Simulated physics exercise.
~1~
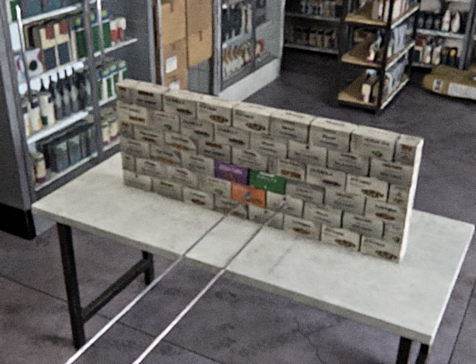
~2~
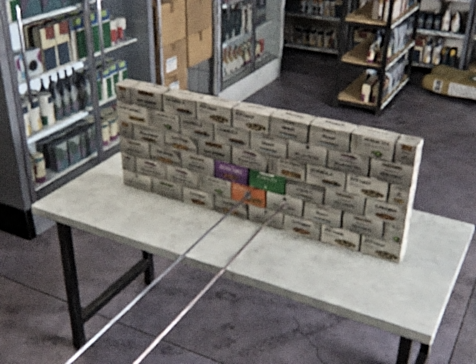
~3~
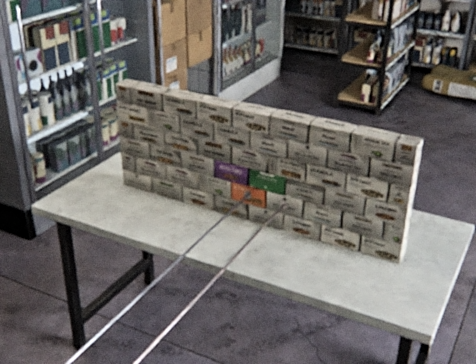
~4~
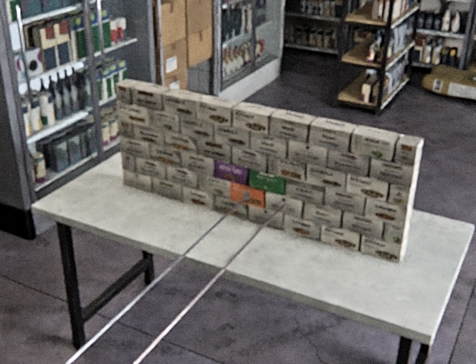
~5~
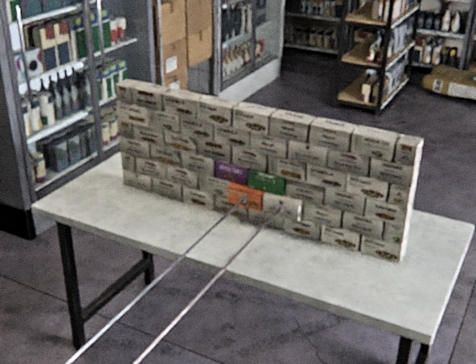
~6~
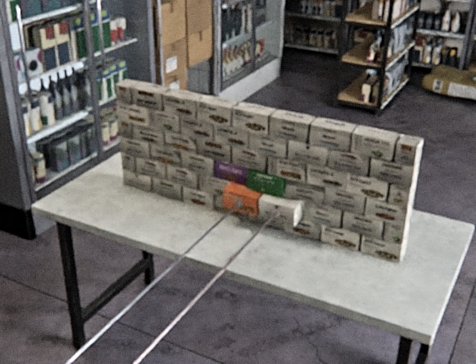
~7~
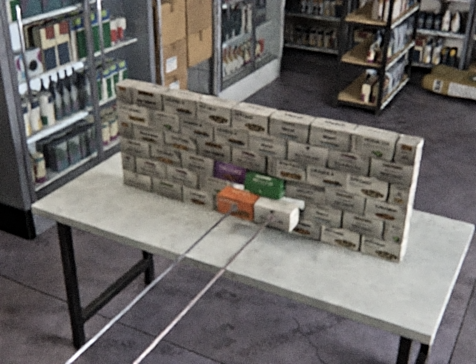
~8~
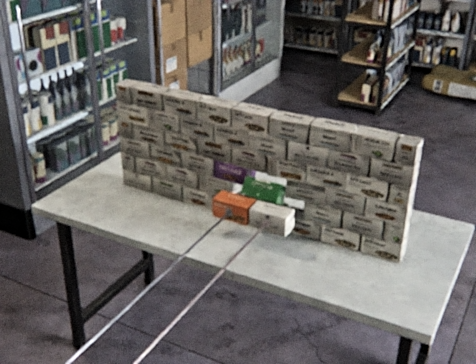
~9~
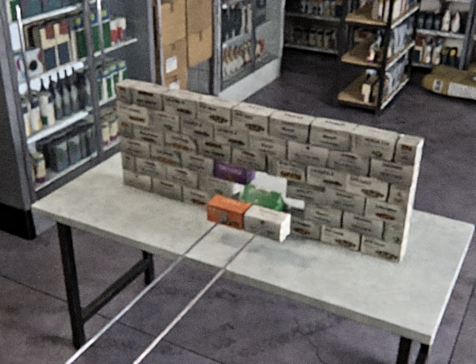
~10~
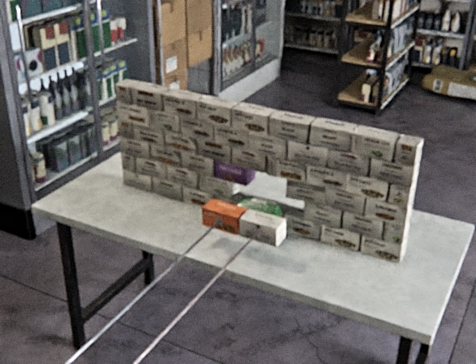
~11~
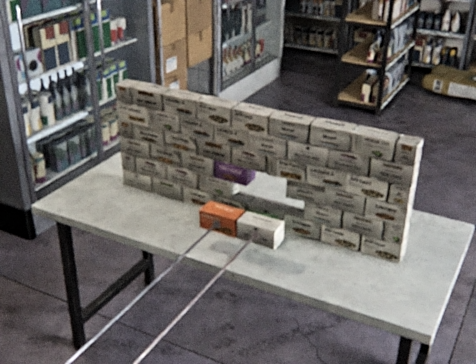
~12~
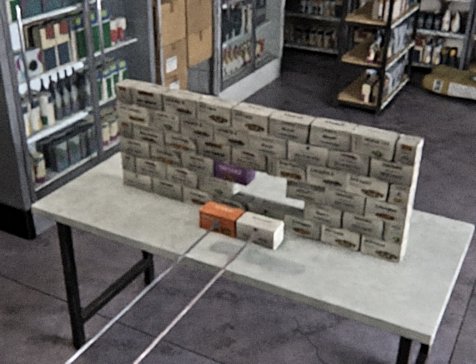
Two thin rods reach from the lower left across a pale table toward a long, free-standing wall of small whitish packets, seen from above at an angle in a room lined with stocked shelves. Near the middle sit a purple packet, a green one to its right, and an orange one below. The rods slowly draw the orange packet and its pale right-hand neighbour out toward the viewer. The green packet tips forward, drops behind the pair and slips from sight. The pair stops clear on the tabletop, leaving a gap beside the unmoved purple packet while the remaining wall stands.
